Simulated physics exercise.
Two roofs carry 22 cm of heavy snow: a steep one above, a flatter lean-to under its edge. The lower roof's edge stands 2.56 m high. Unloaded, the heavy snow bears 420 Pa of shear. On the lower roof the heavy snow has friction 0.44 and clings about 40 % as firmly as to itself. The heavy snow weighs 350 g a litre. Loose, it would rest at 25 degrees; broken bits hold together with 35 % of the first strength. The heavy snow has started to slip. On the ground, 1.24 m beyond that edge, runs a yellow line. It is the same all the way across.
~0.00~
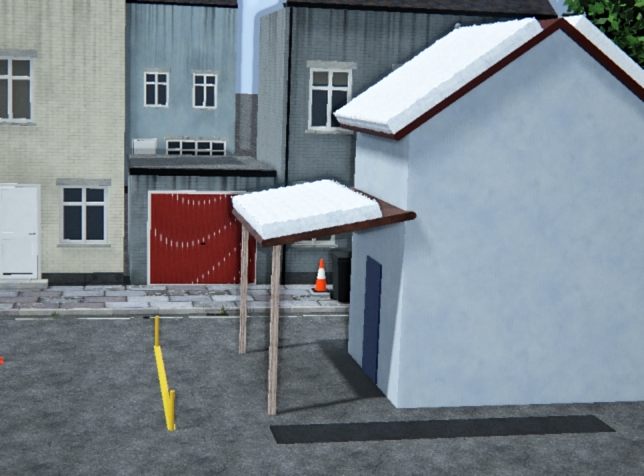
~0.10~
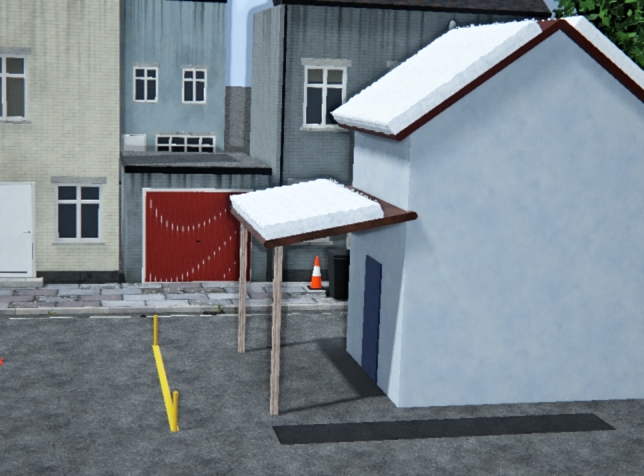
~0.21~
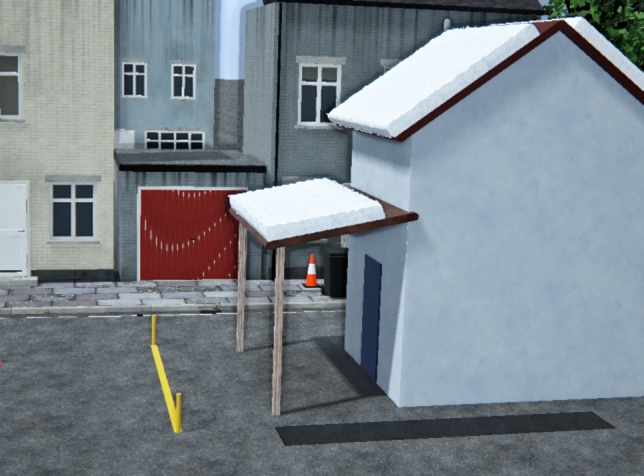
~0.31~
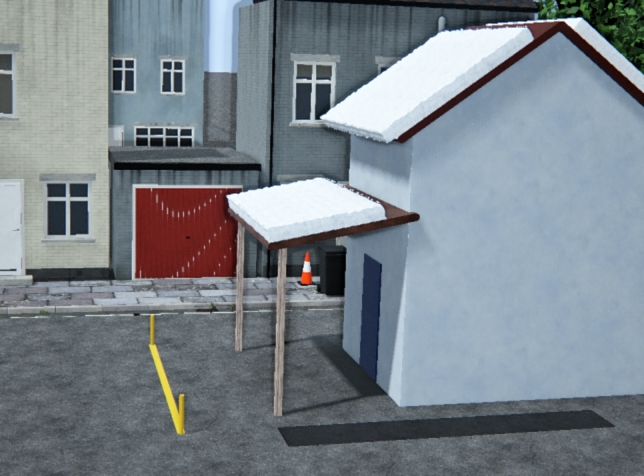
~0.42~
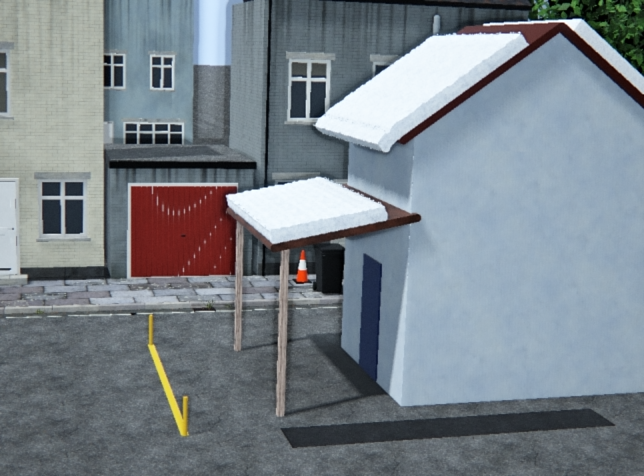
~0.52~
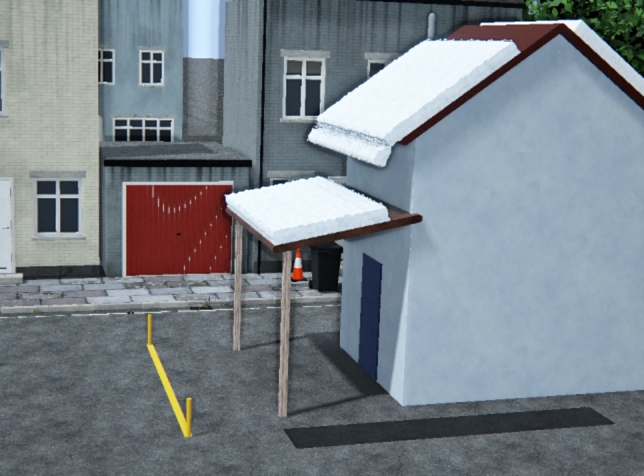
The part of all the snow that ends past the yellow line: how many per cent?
Expect roughly 37 %.
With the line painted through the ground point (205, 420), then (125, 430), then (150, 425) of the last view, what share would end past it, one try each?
In turn about 45 %, 18 %, 25 %.
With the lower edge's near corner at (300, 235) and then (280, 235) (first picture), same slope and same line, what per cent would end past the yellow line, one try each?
In turn about 45 %, 45 %.
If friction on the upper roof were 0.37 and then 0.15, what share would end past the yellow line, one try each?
In that order: 25 %, 45 %.
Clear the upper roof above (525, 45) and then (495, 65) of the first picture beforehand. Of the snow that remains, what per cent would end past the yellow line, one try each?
In that order: 30 %, 14 %.
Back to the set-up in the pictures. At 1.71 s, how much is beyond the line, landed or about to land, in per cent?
Some 0 per cent.
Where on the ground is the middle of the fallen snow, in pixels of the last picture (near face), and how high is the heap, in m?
Around (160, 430); it stands about 0.3 m.
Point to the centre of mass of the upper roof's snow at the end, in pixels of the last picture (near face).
Around (196, 355).
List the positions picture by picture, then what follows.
Foremost bit of the heavy snow at (393, 120), in the first frame.
Foremost bit of the heavy snow at (393, 122), its middle shifted 1.7 cm, in the second frame.
Foremost bit of the heavy snow at (392, 125), its middle shifted 7.1 cm, 3 % of it past the upper edge, in one piece, in the third frame.
Foremost bit of the heavy snow at (388, 128), its middle shifted 16 cm, 6 % of it past the upper edge, in one piece, in the fourth frame.
Foremost bit of the heavy snow at (383, 142), its middle shifted 29 cm, 11 % of it past the upper edge, cracking, in the fifth frame.
Foremost bit of the heavy snow at (377, 151), its middle shifted 46 cm, 17 % of it past the upper edge, cracking, in the sixth frame.
After 1.07 s, none is below the lower edge and 0 % is past the line.
After 1.71 s, 6 % is below the lower edge and 0 % is past the line.
After 2.36 s, 55 % is below the lower edge and 35 % is past the line.
After 3.00 s, 56 % is below the lower edge and 37 % is past the line.
After 3.30 s, 56 % is below the lower edge and 37 % is past the line.
